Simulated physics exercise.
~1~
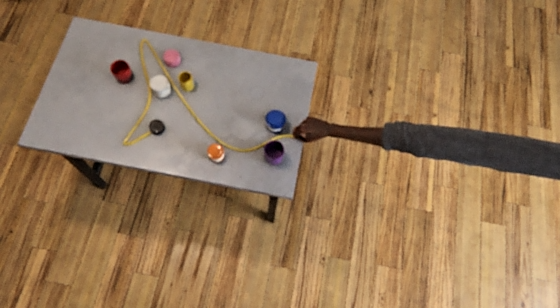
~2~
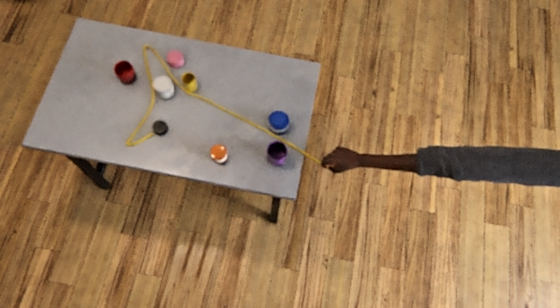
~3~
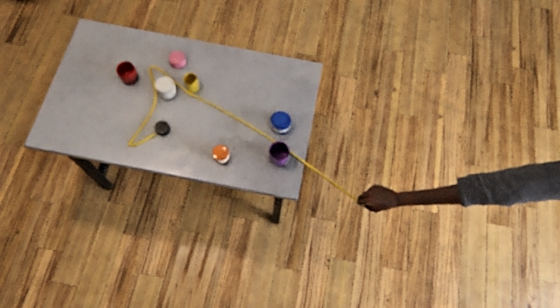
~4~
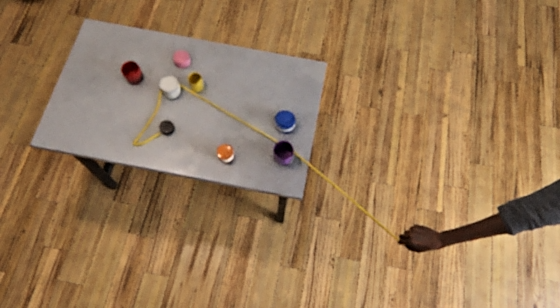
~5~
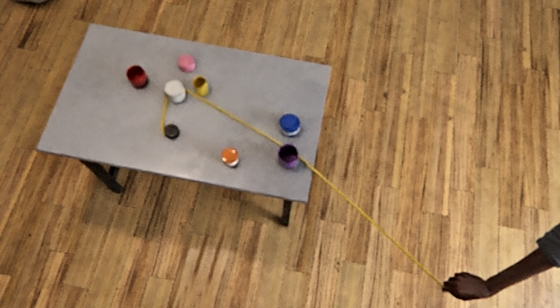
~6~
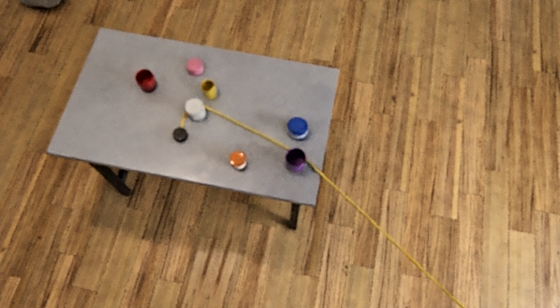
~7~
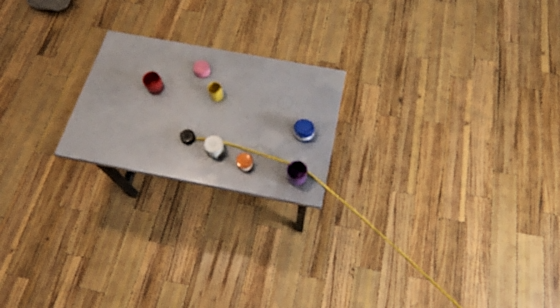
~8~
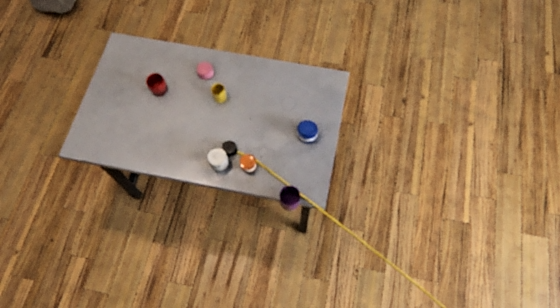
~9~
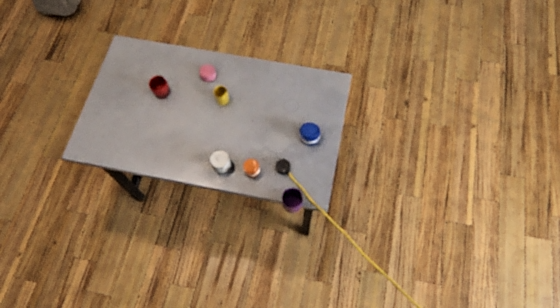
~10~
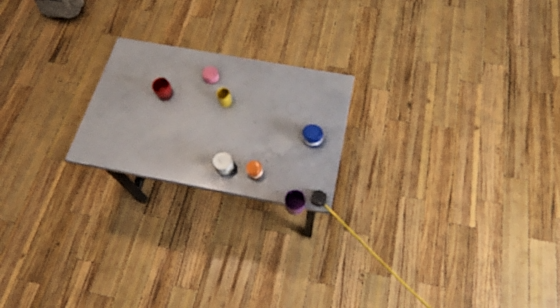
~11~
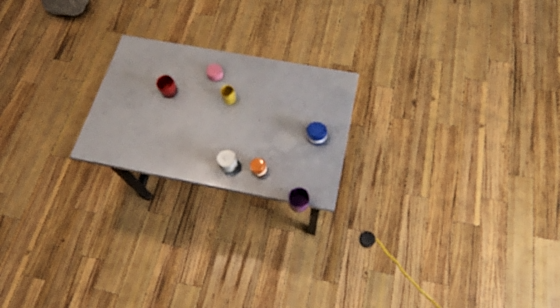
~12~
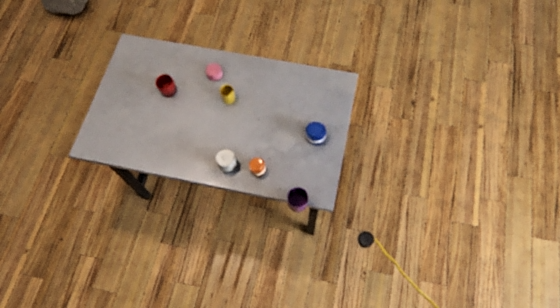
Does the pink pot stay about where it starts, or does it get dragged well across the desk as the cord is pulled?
The pink pot stays about where it starts, while the white tin is dragged well across the desk and the purple mug is shifted to the near edge.
